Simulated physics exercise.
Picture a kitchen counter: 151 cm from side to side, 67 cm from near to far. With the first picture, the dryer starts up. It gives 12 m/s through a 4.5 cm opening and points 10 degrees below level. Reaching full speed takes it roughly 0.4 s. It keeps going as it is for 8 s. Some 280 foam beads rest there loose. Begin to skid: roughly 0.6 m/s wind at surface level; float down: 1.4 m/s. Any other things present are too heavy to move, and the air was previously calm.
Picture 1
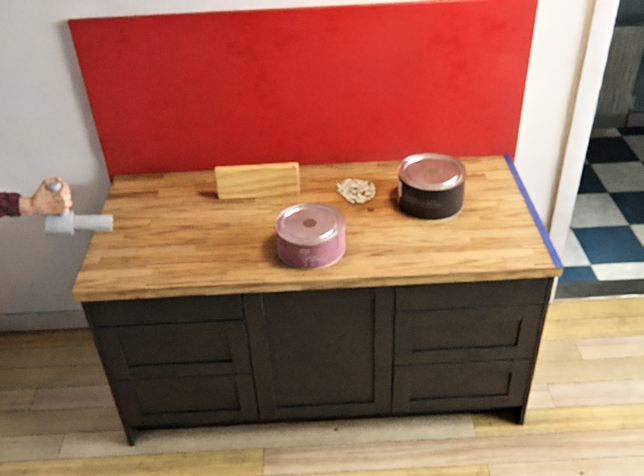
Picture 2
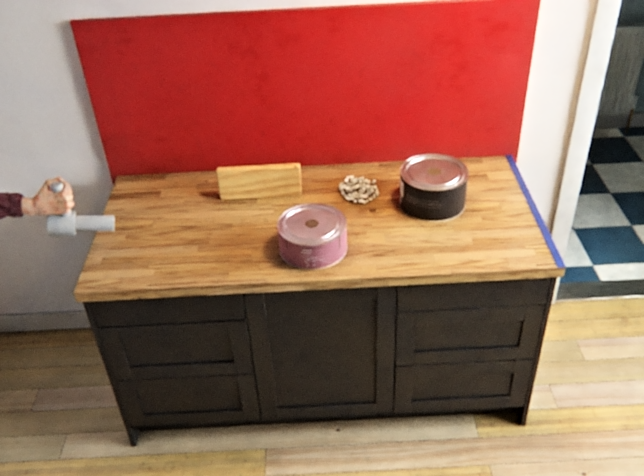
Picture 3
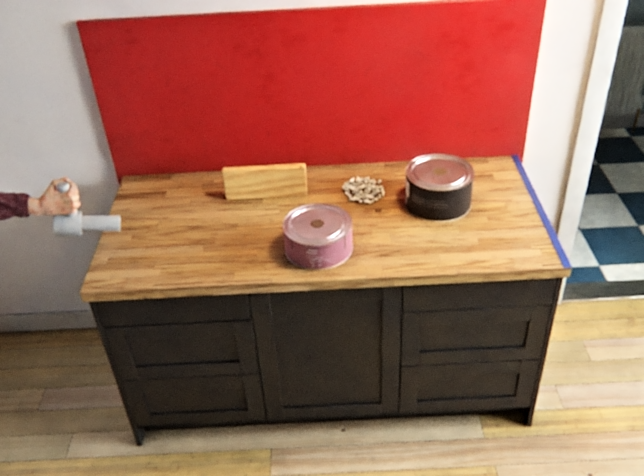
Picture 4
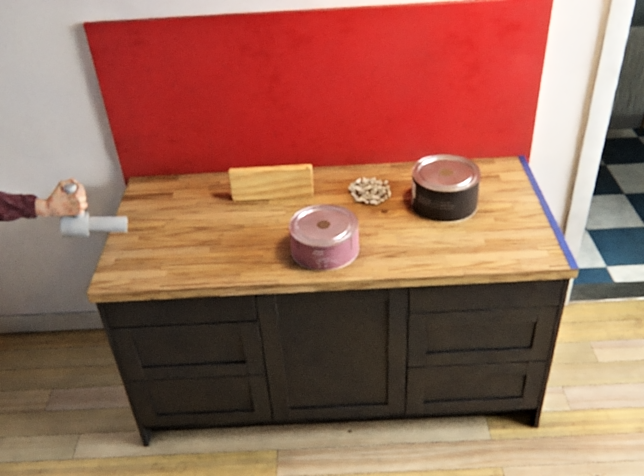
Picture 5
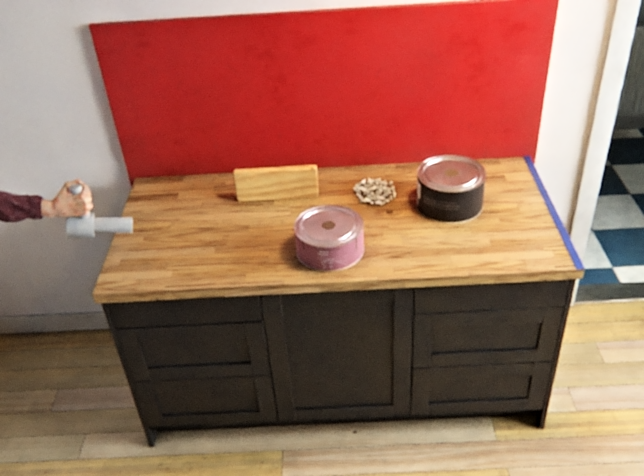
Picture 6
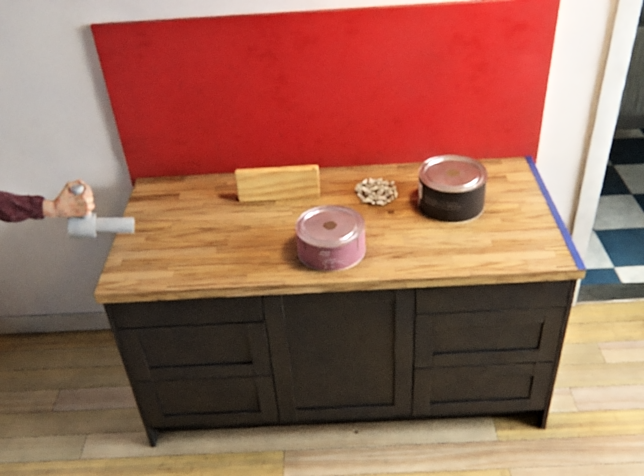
Kitchen counter with pink and dark tins, a board and a small pale pile, a hand at left holding a grey dryer, nothing stirring.
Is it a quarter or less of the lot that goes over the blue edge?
I'd predict that edge sees over a quarter go past.
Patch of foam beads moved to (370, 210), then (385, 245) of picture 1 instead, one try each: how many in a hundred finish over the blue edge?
Taking the two spots in order, you'd get 30 percent and then 30 percent.
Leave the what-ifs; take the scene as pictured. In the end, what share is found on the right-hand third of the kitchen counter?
About 2 %.
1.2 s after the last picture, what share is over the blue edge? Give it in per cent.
I'd put it at some 60 %.
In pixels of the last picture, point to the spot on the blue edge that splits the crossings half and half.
(536, 165).
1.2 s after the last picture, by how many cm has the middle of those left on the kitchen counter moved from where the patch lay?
Roughly 20 centimetres.
Then, 1.2 s after the last picture the count stands so, 65 % are over the blue edge; the middle of those still in play is near (401, 165).
Then, 2.2 s after the last picture the count stands so, 75 % are over the blue edge; the middle of those still in play is near (404, 165).
Then, 4.0 s after the last picture the count stands so, 86 % are over the blue edge.
Then, 7.6 s after the last picture, at the end, 90 % are over the blue edge.
